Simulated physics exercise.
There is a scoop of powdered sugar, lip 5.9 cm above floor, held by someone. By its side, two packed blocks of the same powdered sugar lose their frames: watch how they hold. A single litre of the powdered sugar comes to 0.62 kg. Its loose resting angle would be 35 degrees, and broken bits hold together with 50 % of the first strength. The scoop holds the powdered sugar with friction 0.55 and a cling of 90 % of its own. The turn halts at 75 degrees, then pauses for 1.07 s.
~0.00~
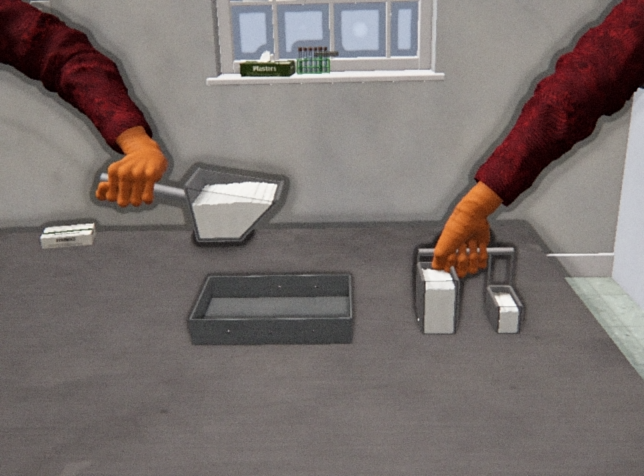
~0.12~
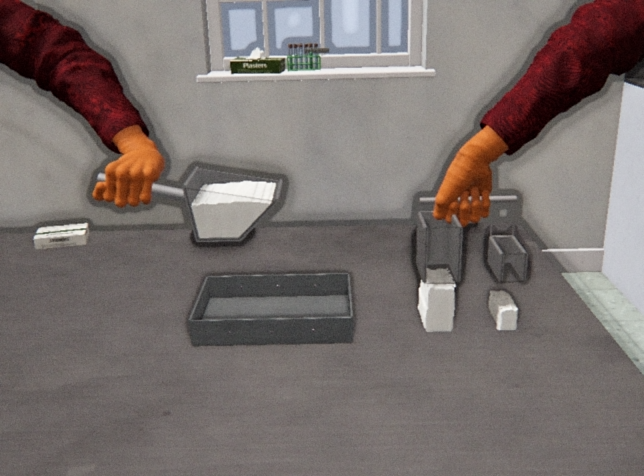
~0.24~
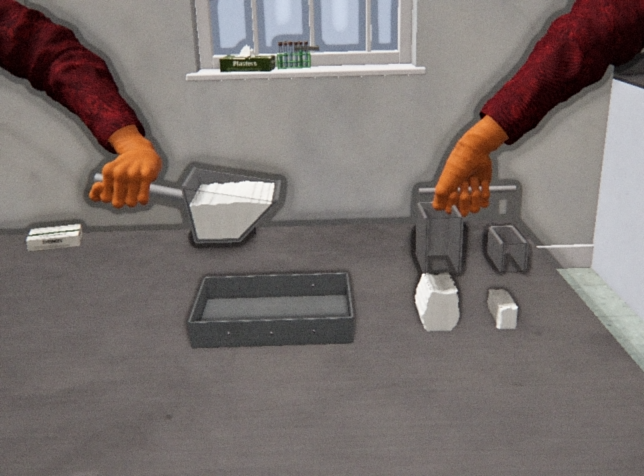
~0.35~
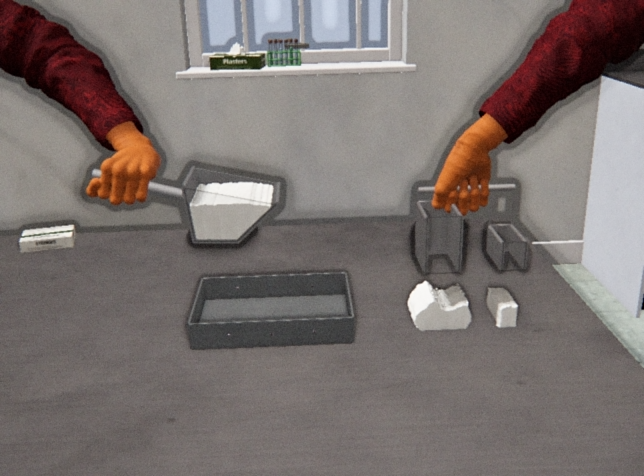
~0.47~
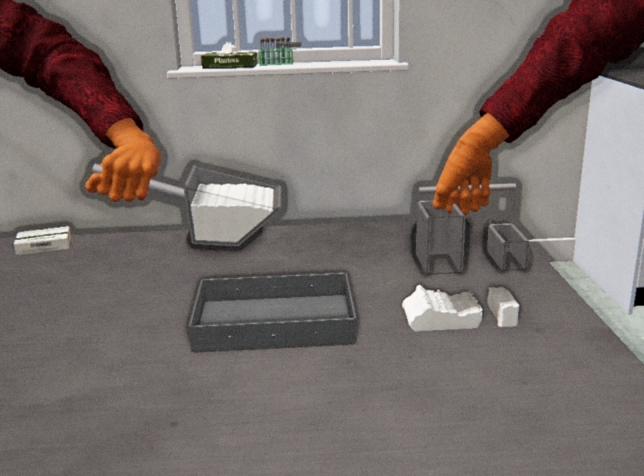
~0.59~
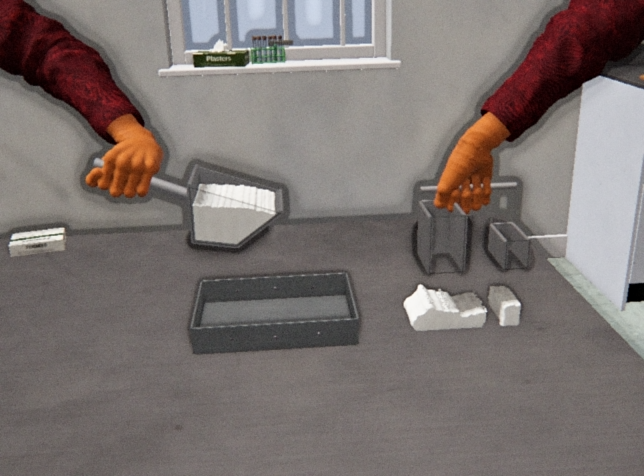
The clip opens with an orange left-side hand holding a scoop of white powder near an empty dark tray, while the right-side hand lifts grey moulds off two white blocks. The taller block then crumbles into a low, uneven heap beside the intact smaller one, and the scoop tilts slightly.
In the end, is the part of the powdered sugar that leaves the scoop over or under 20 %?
Higher than 20 %.
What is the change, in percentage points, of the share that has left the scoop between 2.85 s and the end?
Roughly 55 %.
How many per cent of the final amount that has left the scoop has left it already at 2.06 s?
Looks like roughly 0 %, give or take.
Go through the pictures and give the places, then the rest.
Lip at (275, 200), tilt 0 degrees; crest of the powdered sugar at (251, 201); block heights 8.2 cm, 3.8 cm (left to right), in the first frame.
Lip at (275, 199), tilt 0 degrees; crest of the powdered sugar at (251, 201); block heights 8.0 cm, 3.8 cm (left to right), in the second frame.
Lip at (275, 200), tilt 0 degrees; crest of the powdered sugar at (239, 202); block heights 7.0 cm, 3.8 cm (left to right), in the third frame.
Lip at (275, 203), tilt 3 degrees; crest of the powdered sugar at (217, 204); block heights 5.2 cm, 3.8 cm (left to right), in the fourth frame.
Lip at (278, 207), tilt 6 degrees; crest of the powdered sugar at (202, 205); block heights 4.5 cm, 3.8 cm (left to right), in the fifth frame.
Lip at (280, 211), tilt 10 degrees; crest of the powdered sugar at (203, 205); block heights 4.5 cm, 3.8 cm (left to right), in the sixth frame.
After 1.26 s, the scoop is at 28 degrees and 0 % has left it.
After 2.06 s, the scoop is at 51 degrees and 0 % has left it.
After 2.85 s, the scoop is at 73 degrees and 0 % has left it.
After 3.64 s, the scoop is at 75 degrees and 54 % has left it.
After 4.06 s, the scoop is at 75 degrees and 54 % has left it.
